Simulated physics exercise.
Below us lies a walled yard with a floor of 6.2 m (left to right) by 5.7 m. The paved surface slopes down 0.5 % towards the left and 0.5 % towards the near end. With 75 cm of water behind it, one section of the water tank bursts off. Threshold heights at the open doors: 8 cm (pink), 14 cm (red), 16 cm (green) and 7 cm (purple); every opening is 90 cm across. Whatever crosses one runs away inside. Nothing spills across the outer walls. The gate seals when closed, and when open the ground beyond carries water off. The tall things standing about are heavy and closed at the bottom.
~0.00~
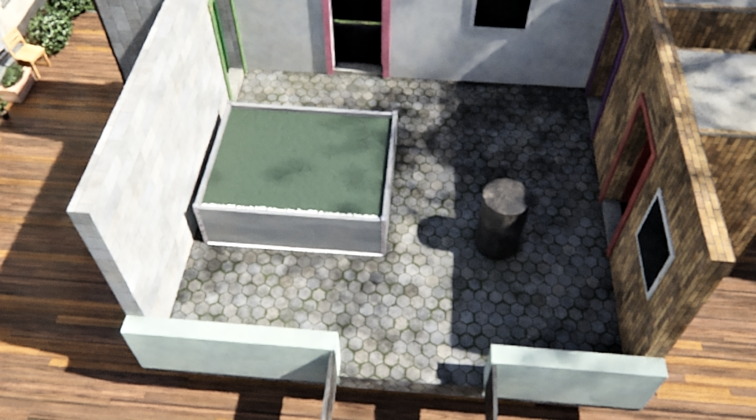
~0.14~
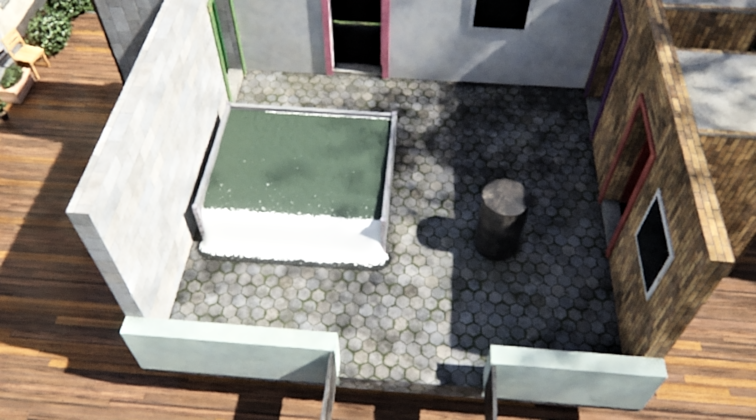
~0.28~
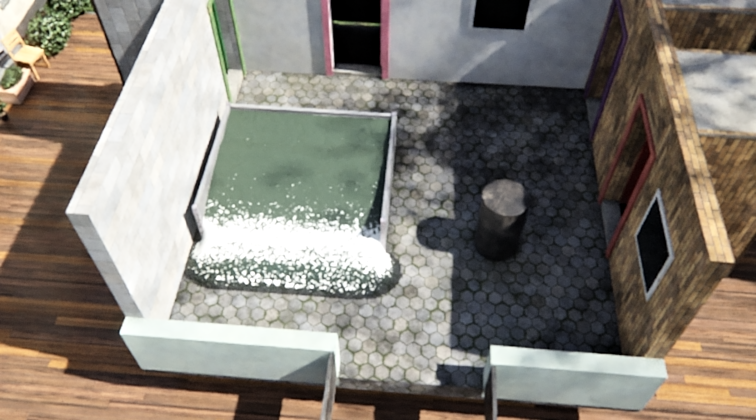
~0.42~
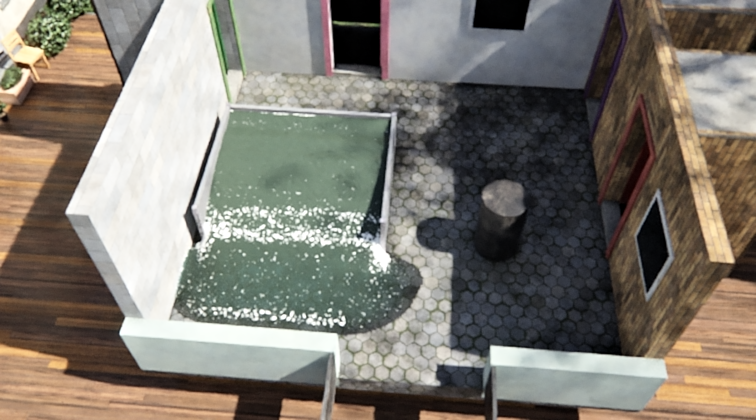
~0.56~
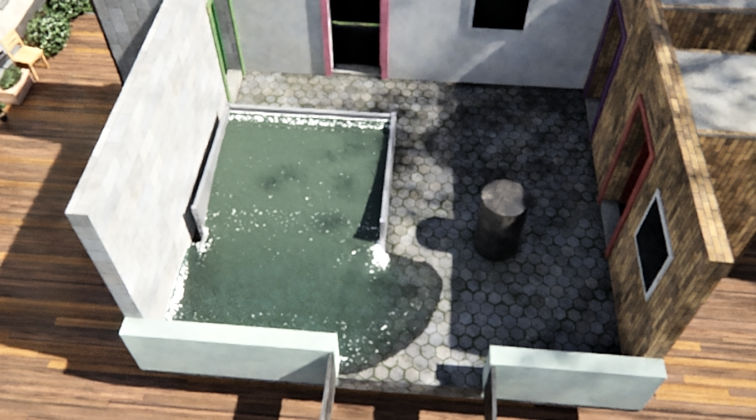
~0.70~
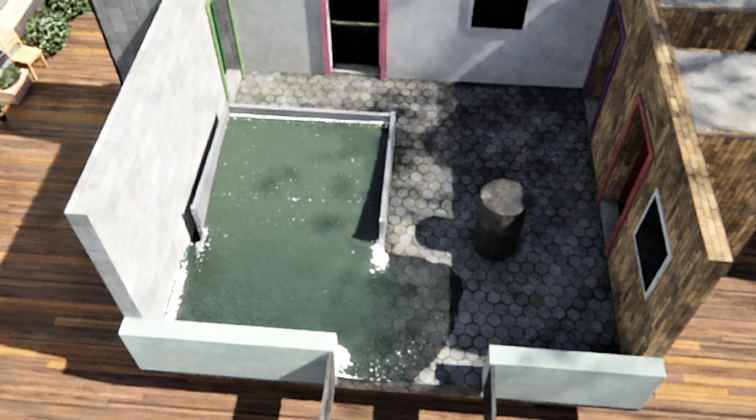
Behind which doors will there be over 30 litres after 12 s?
Within that time: At the pink door it does not reach the limit; at the red door it stays under the limit; at the green door it does not reach the limit; at the purple door it does not reach the limit.
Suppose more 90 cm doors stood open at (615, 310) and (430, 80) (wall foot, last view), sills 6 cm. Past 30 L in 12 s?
In turn: Above, below.
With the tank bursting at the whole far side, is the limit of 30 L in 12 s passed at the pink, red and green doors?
Against that limit: Pink past it, red under, green past it.
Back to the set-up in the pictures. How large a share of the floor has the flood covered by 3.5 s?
Near 50 per cent is wet.
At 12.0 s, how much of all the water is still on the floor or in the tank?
Some 62 per cent remains.
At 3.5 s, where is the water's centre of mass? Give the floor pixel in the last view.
Near (327, 255).
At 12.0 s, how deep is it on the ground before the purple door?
Roughly 6.5 cm deep.
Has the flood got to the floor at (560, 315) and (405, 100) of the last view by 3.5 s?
In turn: Wet, still dry.
After 1.4 s water covers 25 % of the floor and is deepest (66 cm) near (160, 346); pink door not reached, red door not reached, green door not reached, purple door not reached.
After 2.2 s water covers 25 % of the floor and is deepest (50 cm) near (160, 346); pink door not reached, red door not reached, green door not reached, purple door not reached.
After 3.5 s water covers 50 % of the floor and is deepest (32 cm) near (617, 356); pink door not reached, red door not reached, green door 5 cm at the sill, 0 L in, purple door not reached.
After 7.0 s water covers 90 % of the floor and is deepest (28 cm) near (160, 346); pink door 2 cm at the sill, 0 L in, red door 7 cm at the sill, 0 L in, green door 3 cm at the sill, 0 L in, purple door 5 cm at the sill, 0 L in.
After 12.0 s water covers 100 % of the floor and is deepest (15 cm) near (242, 78); pink door 6 cm at the sill, 0 L in, red door 5 cm at the sill, 0 L in, green door 10 cm at the sill, 0 L in, purple door 6 cm at the sill, 6 L in.
